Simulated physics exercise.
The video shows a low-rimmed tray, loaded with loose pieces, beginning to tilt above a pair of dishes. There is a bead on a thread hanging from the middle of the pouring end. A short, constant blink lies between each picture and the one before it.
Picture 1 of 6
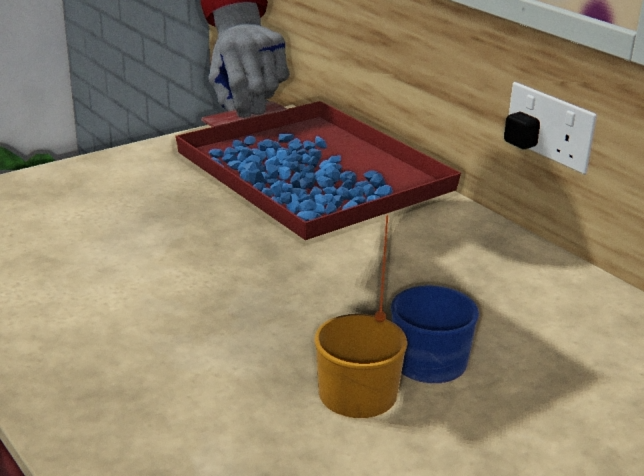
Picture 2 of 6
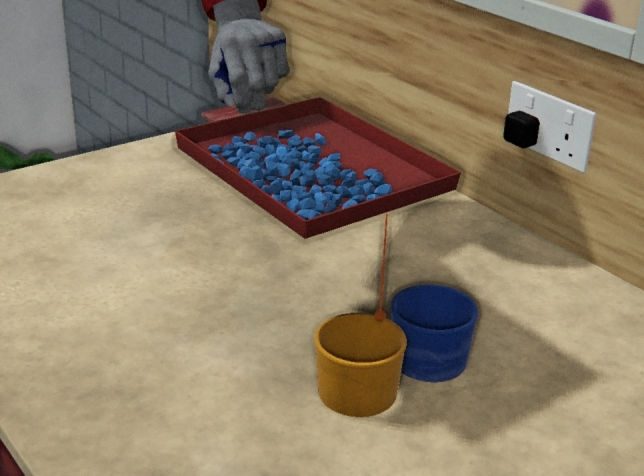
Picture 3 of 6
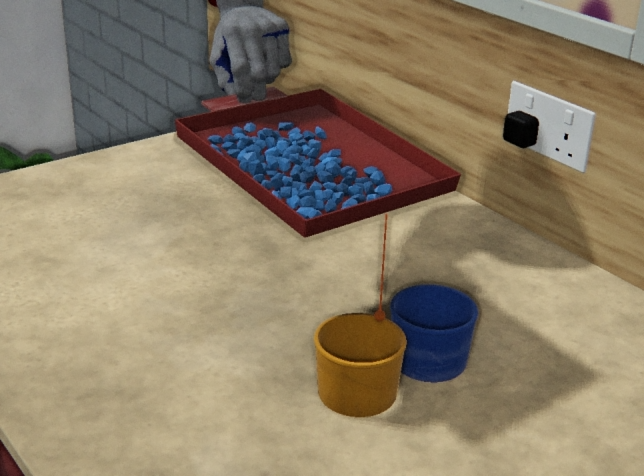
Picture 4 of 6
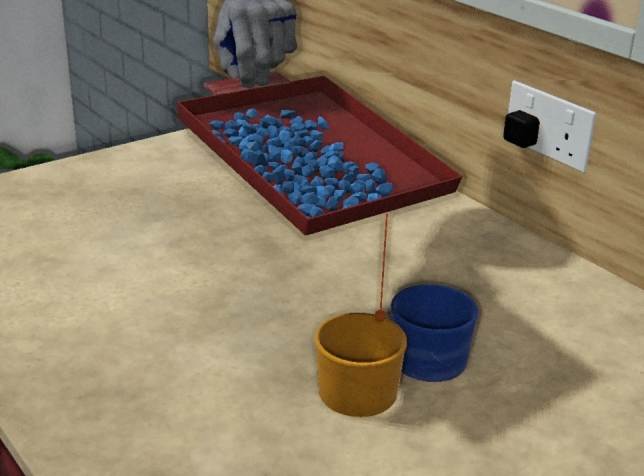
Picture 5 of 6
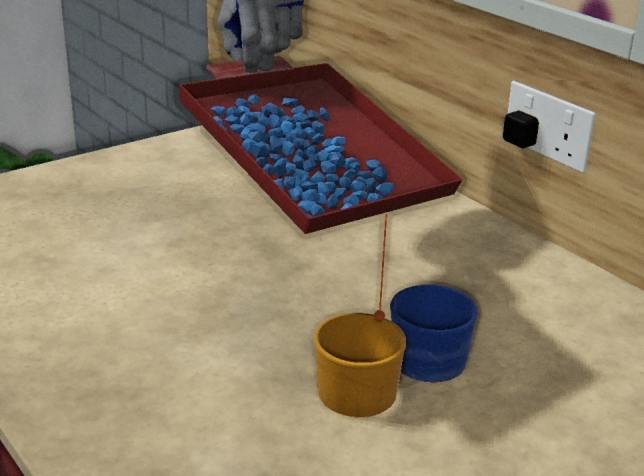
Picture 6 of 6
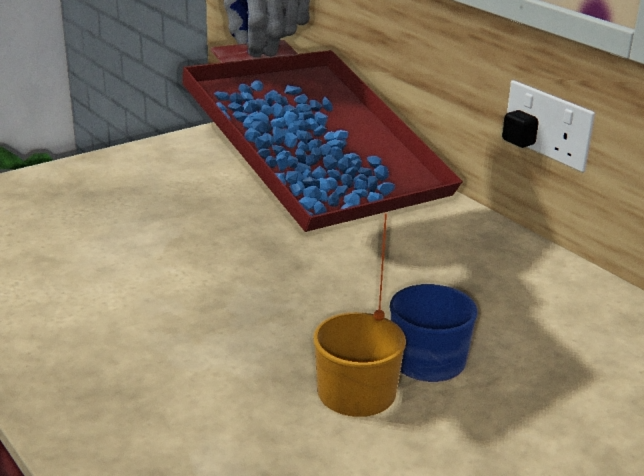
A gloved hand raised the far end of a red tray of blue stones, slowly at first and then more steeply, while the orange and blue dishes below the near end stayed still.
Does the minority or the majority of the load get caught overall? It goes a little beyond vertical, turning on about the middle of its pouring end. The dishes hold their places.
The minority of it gets caught.
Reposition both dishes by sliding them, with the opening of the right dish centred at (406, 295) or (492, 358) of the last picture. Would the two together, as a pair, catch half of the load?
At the first place under half, at the second under half.
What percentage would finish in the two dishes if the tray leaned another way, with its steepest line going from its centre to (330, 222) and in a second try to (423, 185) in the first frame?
Well, 10 percent for one and then 80 percent for the other.
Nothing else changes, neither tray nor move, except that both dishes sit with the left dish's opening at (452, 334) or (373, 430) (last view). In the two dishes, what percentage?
About 50 per cent first, then about 0 per cent.
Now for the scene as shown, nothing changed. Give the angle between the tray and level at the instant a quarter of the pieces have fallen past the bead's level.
That would be about 90 degrees from level.
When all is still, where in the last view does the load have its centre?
Close to (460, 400), more or less.
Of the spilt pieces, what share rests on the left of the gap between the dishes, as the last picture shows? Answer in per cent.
Roughly 20 in a hundred.
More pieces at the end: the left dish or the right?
Result: The right of the two takes it.
Just after the last frame, tray tipped steeply; almost all on the tray; just a few in the air.
A moment on, tray tipped past a quarter turn; roughly a third on the tray; about a tenth in the right dish; roughly a third outside both; about a tenth in the air.
Further on, tray tipped past a quarter turn; just a few in the left dish; roughly a quarter in the right dish; the larger part outside both.
When it is over, tray tipped past a quarter turn; just a few in the left dish; roughly a quarter in the right dish; the larger part outside both.
